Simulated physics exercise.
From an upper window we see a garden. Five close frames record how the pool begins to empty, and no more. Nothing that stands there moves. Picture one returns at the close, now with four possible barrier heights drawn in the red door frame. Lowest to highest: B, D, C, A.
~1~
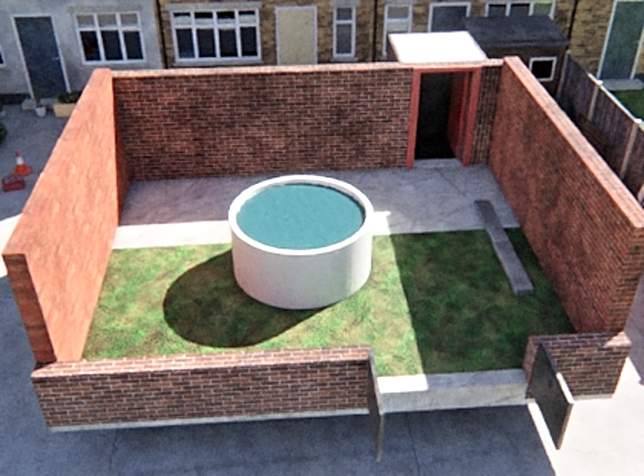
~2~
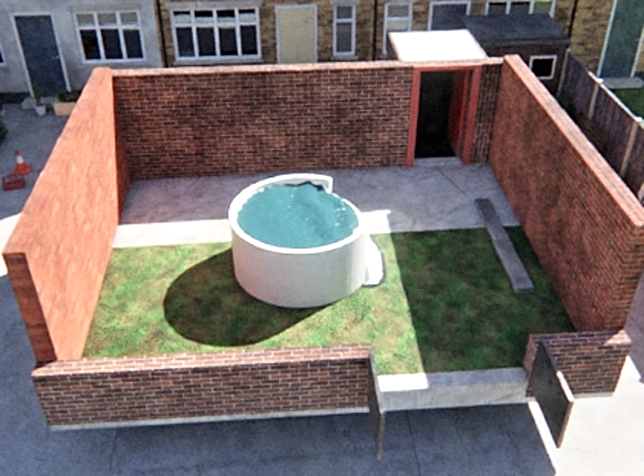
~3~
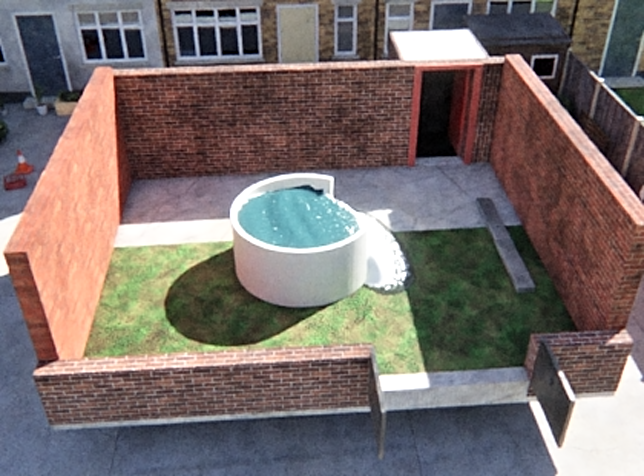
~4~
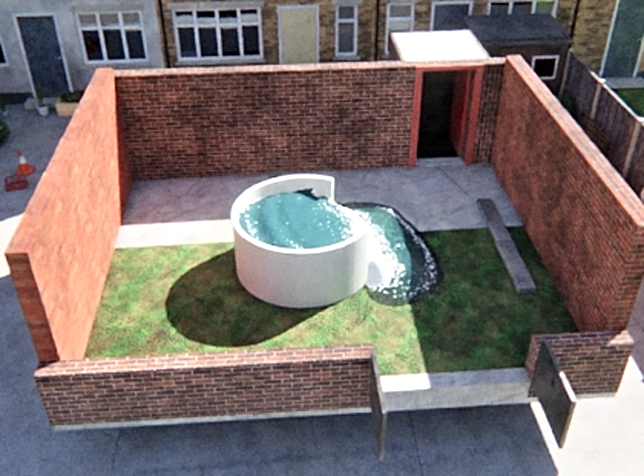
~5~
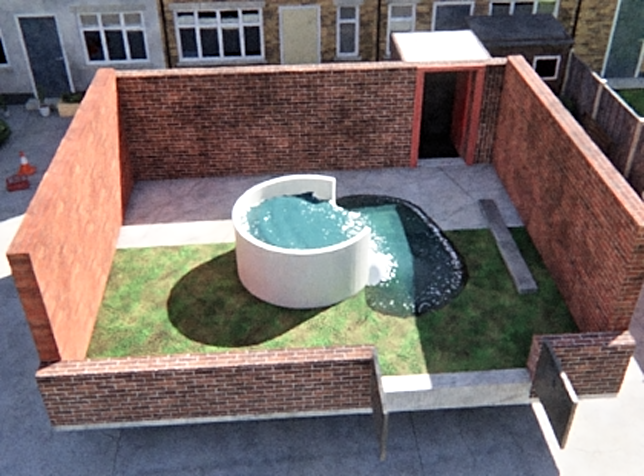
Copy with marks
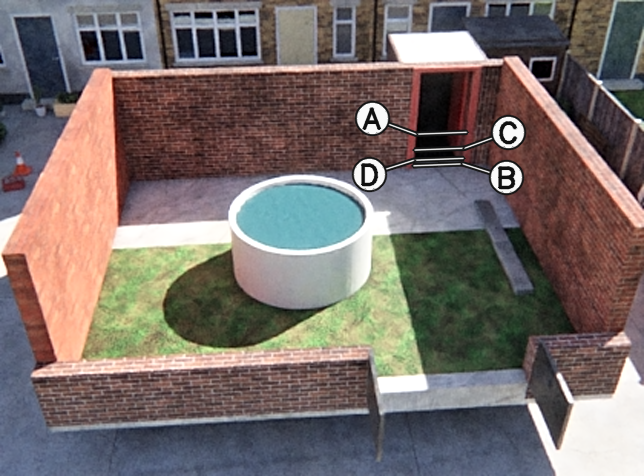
Water pours from the right side of a round white pool and spreads across the grass.
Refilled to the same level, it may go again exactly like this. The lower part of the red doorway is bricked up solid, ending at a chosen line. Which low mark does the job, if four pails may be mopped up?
C is the one.
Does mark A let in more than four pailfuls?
No, not at all.
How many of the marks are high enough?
Two of them.
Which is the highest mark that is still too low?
D it is.
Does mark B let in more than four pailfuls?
Yes.
In white, A at (441, 133); B at (438, 164); C at (439, 149); D at (438, 159); from the bottom up B, D, C, A.
Choosing A, nothing gets over.
Choosing B, dozens of bucketfuls pour in.
Choosing C, a splash gets over, under a bucket.
Choosing D, about 9 bucketfuls get in.
